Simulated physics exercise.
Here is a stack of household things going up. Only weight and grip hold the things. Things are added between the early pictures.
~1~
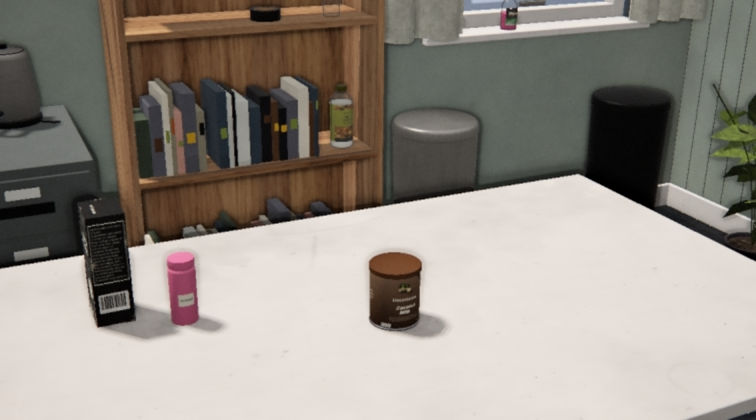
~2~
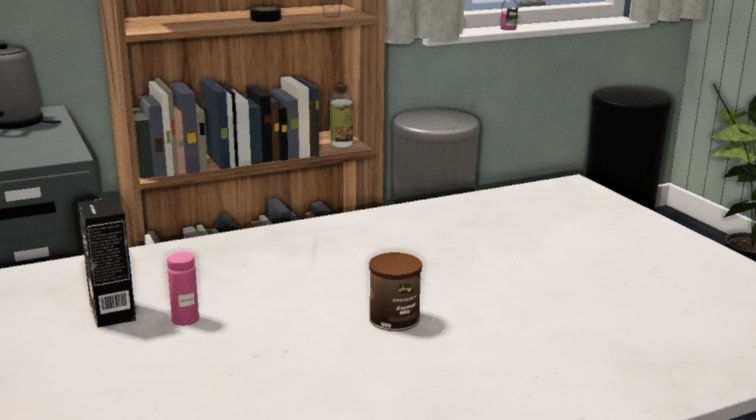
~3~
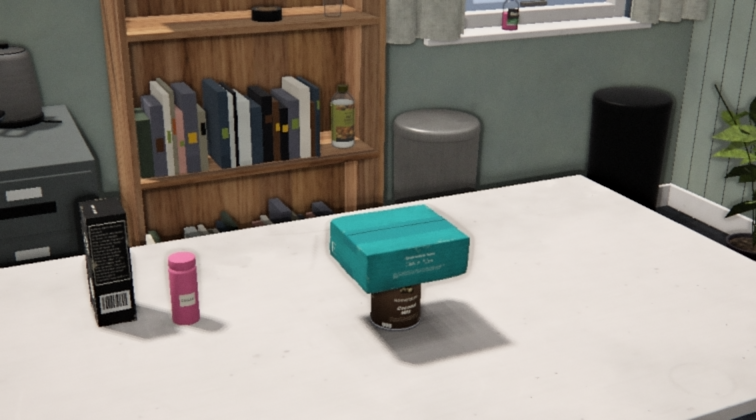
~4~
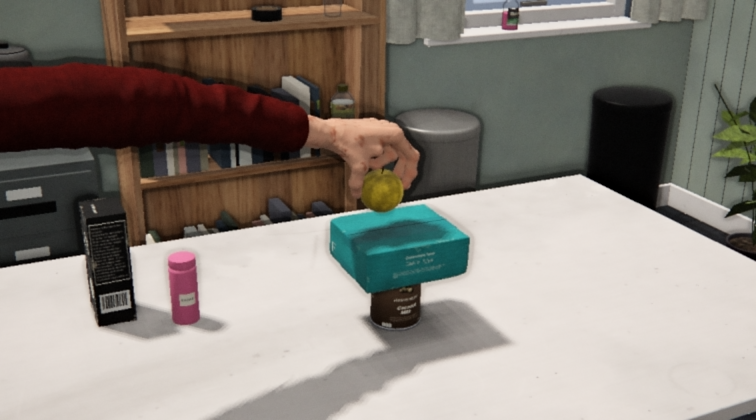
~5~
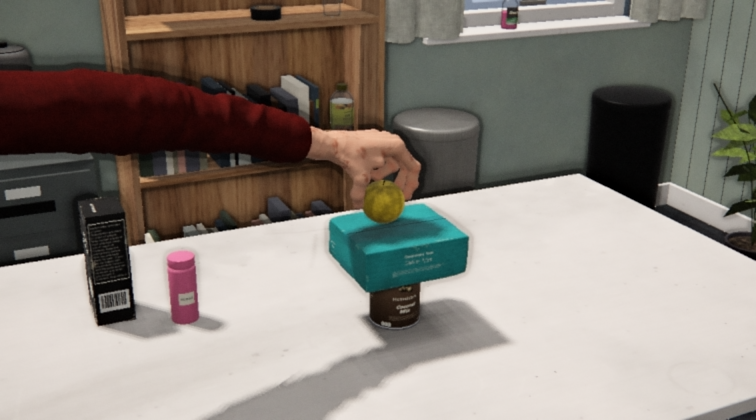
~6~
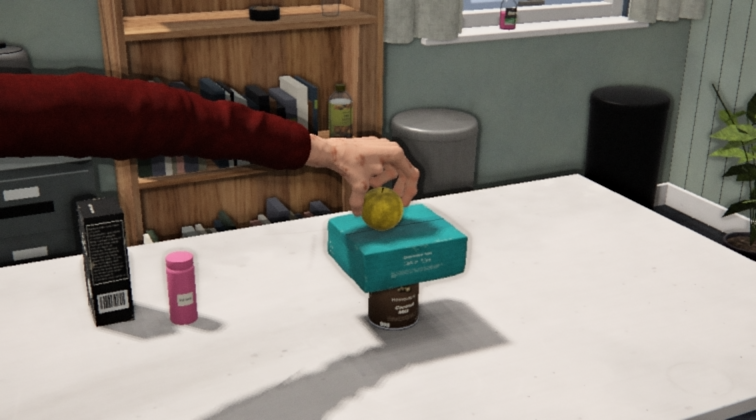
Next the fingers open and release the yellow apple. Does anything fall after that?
In the end the pile holds.
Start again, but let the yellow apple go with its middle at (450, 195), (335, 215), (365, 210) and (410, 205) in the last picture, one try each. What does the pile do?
First try: It loses its balance; second try: It comes apart; third try: It keeps its balance; fourth try: It keeps its balance.
Then, 1.00 s on from there, no change.
Then, 2.10 s on from there, yellow apple resting near (382, 209).
In the end, all 5 unmoved. At the end, from the last picture's camera, yellow apple near (381, 210). The pile keeps its balance.
